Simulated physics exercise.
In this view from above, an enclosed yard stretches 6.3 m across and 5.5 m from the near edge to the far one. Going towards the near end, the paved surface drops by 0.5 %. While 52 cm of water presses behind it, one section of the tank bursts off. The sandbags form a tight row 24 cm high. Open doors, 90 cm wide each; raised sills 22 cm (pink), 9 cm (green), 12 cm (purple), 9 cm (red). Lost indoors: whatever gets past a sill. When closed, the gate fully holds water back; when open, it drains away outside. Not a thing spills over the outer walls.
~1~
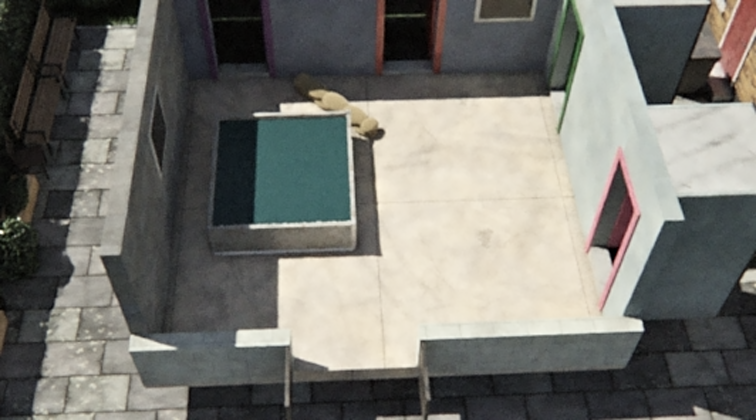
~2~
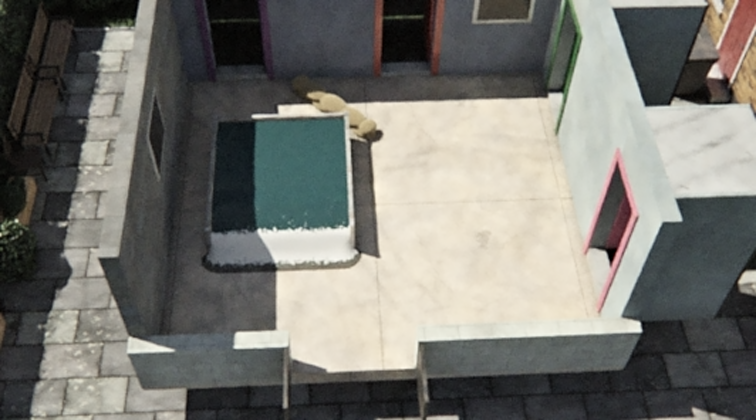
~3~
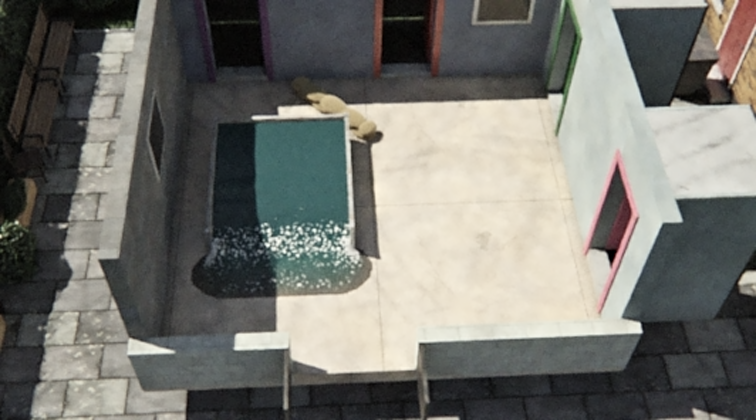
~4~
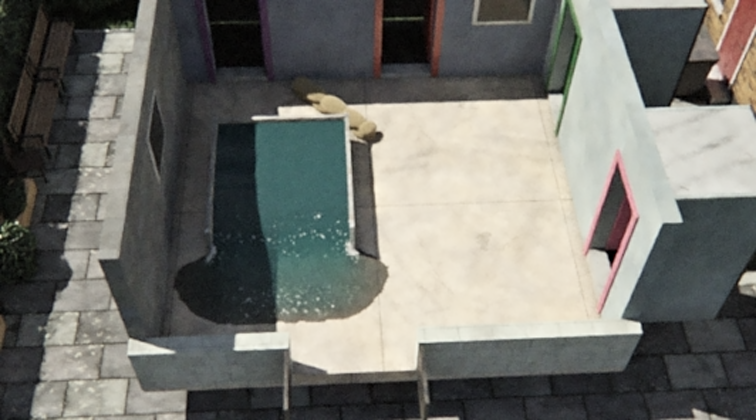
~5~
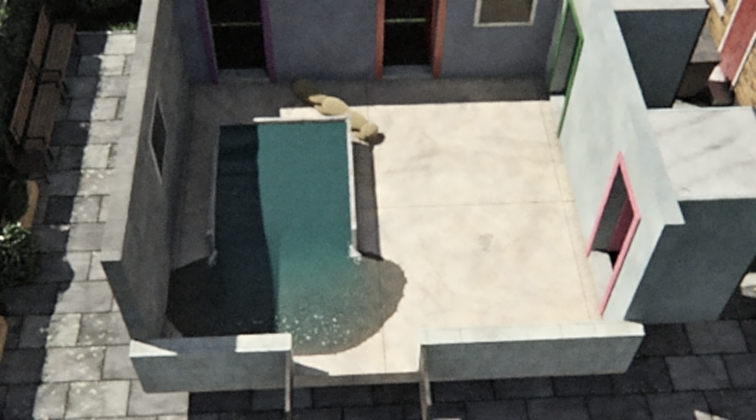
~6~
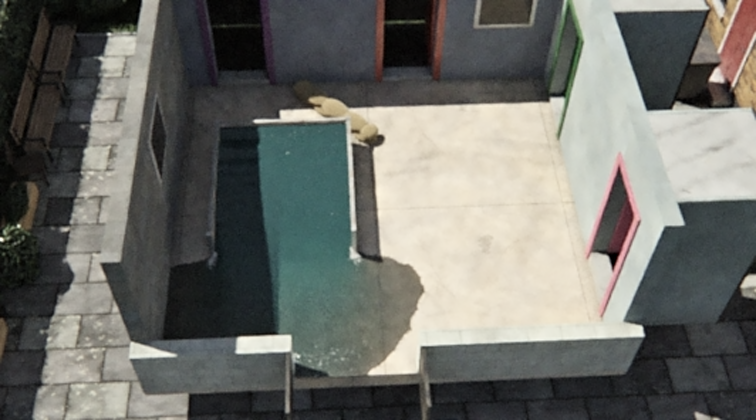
In a walled yard seen from above, the near side of a rectangular tank of dark green water gives way, and water pours out with white froth, spreading across the pale paving to the left wall and the near opening.
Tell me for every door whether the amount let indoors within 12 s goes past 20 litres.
Outcome: Pink door: Under the set amount; green door: Under the set amount; purple door: Under the set amount; red door: Under the set amount.
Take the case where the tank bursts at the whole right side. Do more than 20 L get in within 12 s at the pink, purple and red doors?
Door pink stays within, door purple stays within, door red stays within.
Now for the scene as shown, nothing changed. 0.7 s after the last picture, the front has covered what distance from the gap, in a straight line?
About 3.0 m.
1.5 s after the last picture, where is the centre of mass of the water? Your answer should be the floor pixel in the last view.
Around (276, 264) in the last picture.
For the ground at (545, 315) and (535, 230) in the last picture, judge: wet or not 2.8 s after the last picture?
In that order: Wet, still dry.
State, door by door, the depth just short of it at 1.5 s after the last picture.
Centimetres: Pink 0 / green 0 / purple 0 / red 0.
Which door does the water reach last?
Last: Green.
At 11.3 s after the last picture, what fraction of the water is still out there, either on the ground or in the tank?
54 %.
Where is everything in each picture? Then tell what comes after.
In the first frame, the tank at (283, 170) is whole and still, 52 cm deep.
In the second frame, water pours out at (282, 242) and has run 1.1 m, to (210, 264); typically 7 cm deep outside, 52 cm at the tank's back.
In the third frame, the front is at (201, 279), 1.3 m from the gap at (282, 245); 1.5 m2 of floor is under water; 52 cm left at the back of the tank.
In the fourth frame, water pours out at (282, 246) and has run 1.5 m, to (195, 304); typically 8 cm deep outside, 52 cm at the tank's back.
In the fifth frame, water pours out at (284, 248) and has run 1.9 m, to (198, 338); typically 7 cm deep outside, 52 cm at the tank's back.
In the sixth frame, water pours out at (284, 250) and has run 2.3 m, to a hidden place; typically 6 cm deep outside, 48 cm at the tank's back.
Then, 0.7 s after the last picture water covers 20 % of the floor and is deepest (38 cm) near (161, 368); pink door not reached, green door not reached, purple door not reached, red door not reached.
Then, 1.5 s after the last picture water covers 25 % of the floor and is deepest (38 cm) near (240, 365); pink door not reached, green door not reached, purple door not reached, red door not reached.
Then, 2.8 s after the last picture water covers 35 % of the floor and is deepest (24 cm) near (161, 368); pink door 3 cm at the sill, 0 L in, green door not reached, purple door not reached, red door not reached.
Then, 6.3 s after the last picture water covers 65 % of the floor and is deepest (16 cm) near (346, 132); pink door 9 cm at the sill, 0 L in, green door 1 cm at the sill, 0 L in, purple door 8 cm at the sill, 5 L in, red door 1 cm at the sill, 0 L in.
Then, 11.3 s after the last picture water covers 95 % of the floor and is deepest (8 cm) near (184, 145); pink door 4 cm at the sill, 0 L in, green door 4 cm at the sill, 0 L in, purple door 6 cm at the sill, 5 L in, red door 3 cm at the sill, 0 L in.
